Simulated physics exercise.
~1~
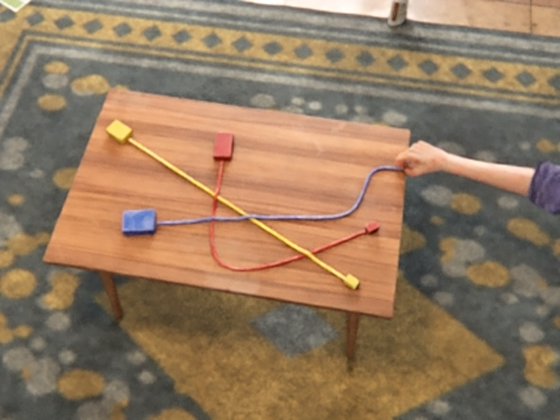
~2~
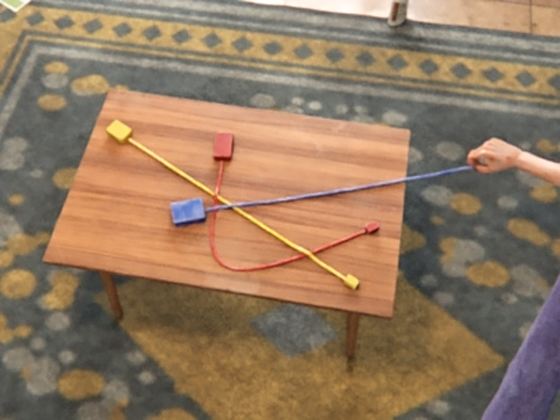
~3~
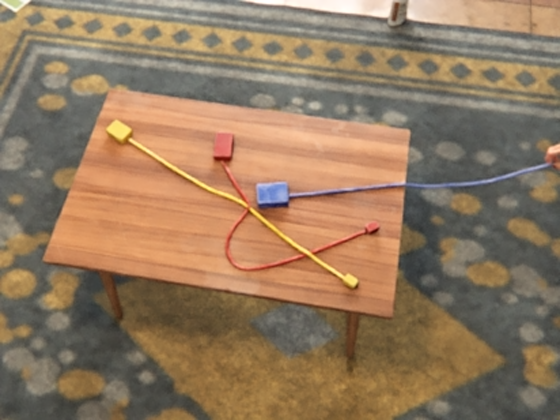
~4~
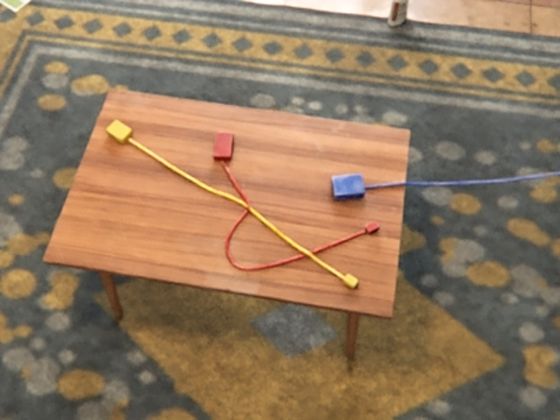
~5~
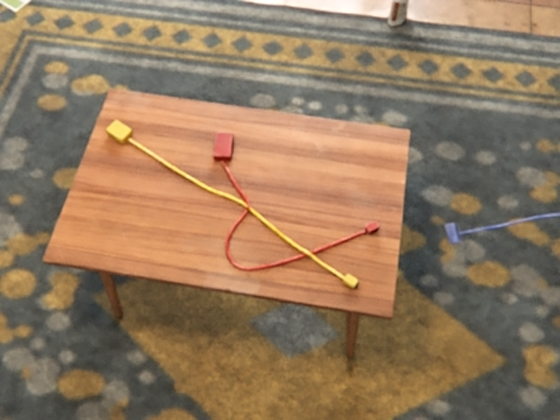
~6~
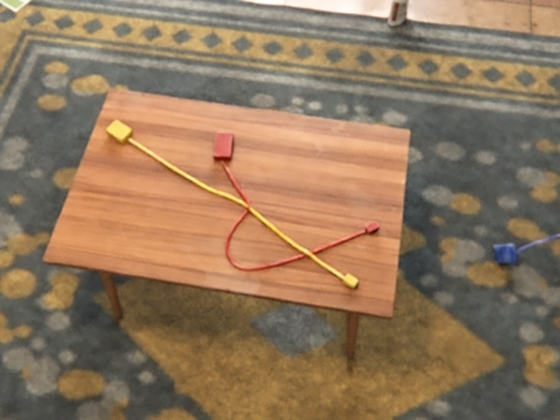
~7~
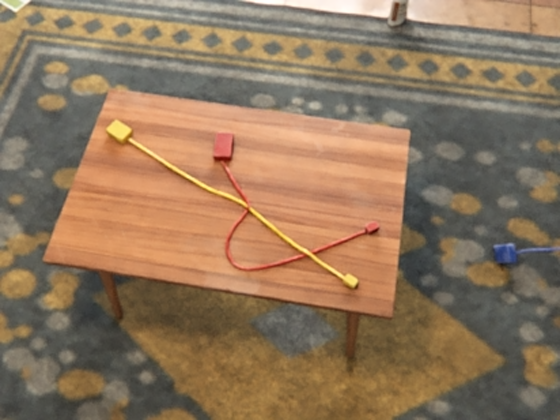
A blue cable was pulled to the right by a hand across a wooden table, dragging its charger past the crossed yellow and red cables until it dropped off the edge and hung beside the table, while both other chargers stayed put.
